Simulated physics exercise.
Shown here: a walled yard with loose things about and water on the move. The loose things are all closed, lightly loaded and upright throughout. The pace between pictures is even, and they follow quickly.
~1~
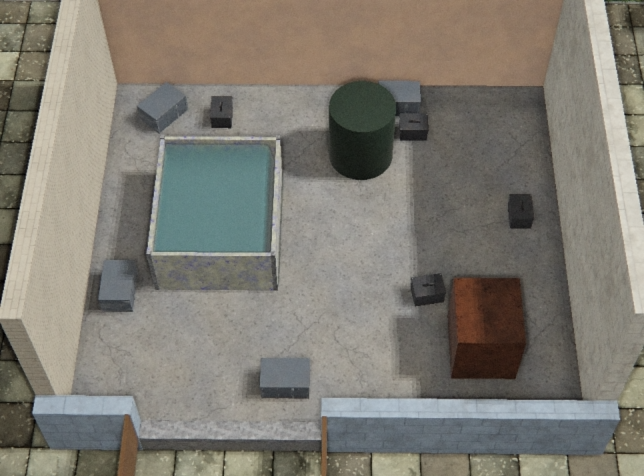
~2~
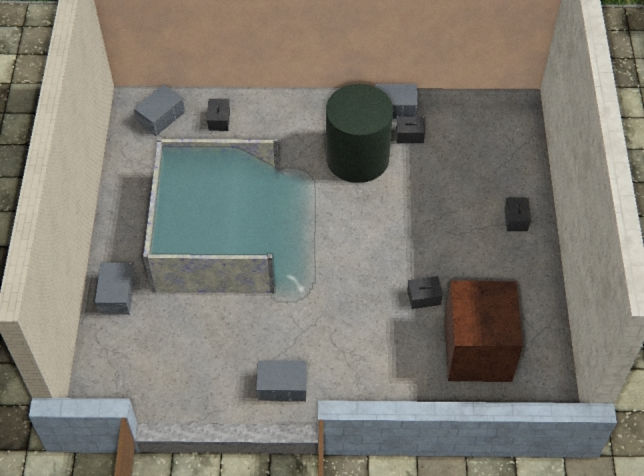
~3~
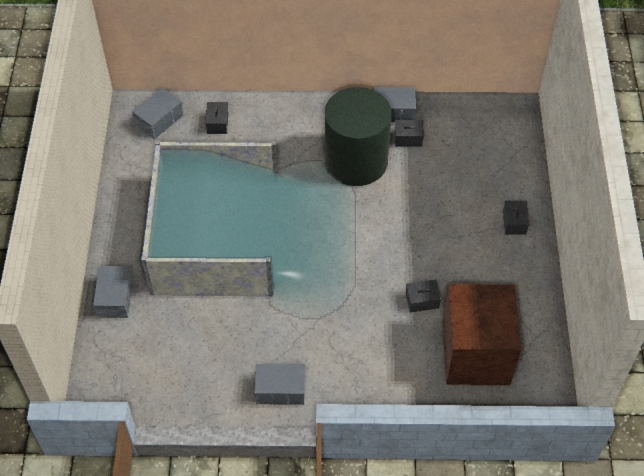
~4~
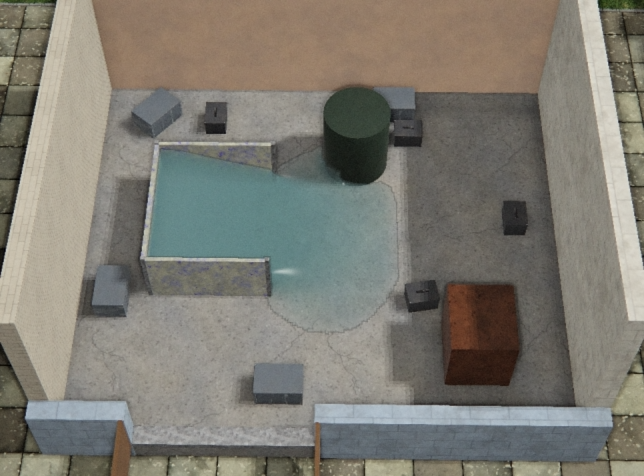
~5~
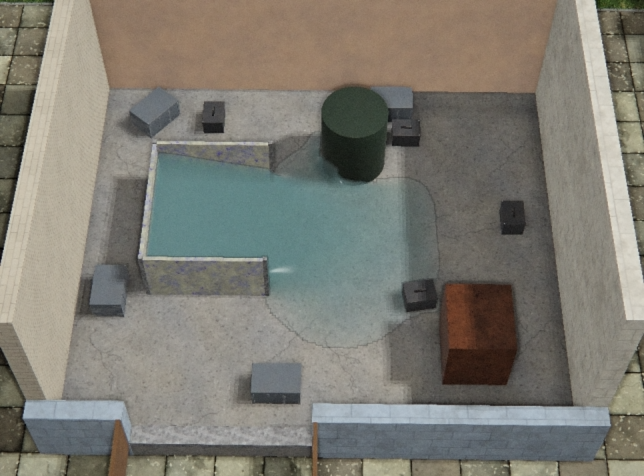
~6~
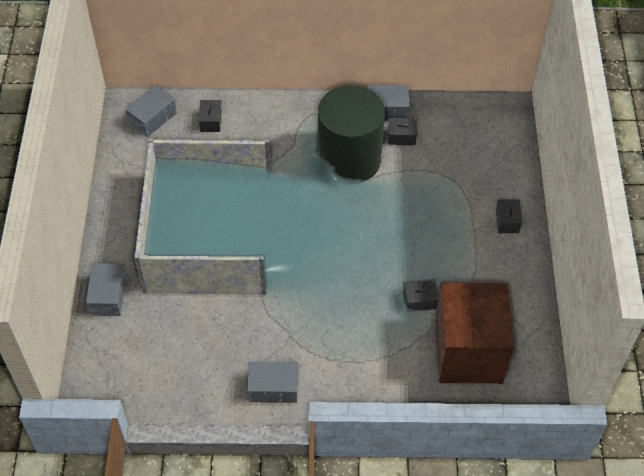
Water pouring from the open right side of a raised pool, spreading across a walled yard around a green cylinder and dark box.
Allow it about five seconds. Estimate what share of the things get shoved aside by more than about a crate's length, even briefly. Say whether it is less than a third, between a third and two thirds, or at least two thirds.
A third to two thirds.
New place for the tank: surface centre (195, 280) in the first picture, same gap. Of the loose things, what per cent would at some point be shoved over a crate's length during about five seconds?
Estimate: Some 60 per cent of them.
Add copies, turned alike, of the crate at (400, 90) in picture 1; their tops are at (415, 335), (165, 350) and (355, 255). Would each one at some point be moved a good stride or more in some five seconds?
Results - 1: Ends up far away; 2: Doesn't go far; 3: Ends up far away.
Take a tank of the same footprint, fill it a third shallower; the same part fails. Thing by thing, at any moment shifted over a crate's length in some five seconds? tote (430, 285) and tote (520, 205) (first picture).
Lab note, in sequence: Reached that mark / reached that mark.
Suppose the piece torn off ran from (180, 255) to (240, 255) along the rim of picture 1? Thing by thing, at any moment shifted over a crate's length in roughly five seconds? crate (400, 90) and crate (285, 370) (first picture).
Going one by one, the first stopped short and the second made the full stretch.
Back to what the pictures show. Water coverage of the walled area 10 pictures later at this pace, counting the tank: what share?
About 60 percent.
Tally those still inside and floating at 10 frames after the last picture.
Exactly 1 of them.
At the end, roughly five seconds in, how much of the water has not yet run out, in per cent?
My answer is close to 98 percent.
A moment on, 1 of 8 are well off their spots; 0 afloat.
Next, 1 of 8 are well off their spots; 1 afloat.
Later, 2 of 8 are well off their spots; 2 afloat.
In the end, 5 of 8 are well off their spots, and 5 have been at some point; 3 afloat.
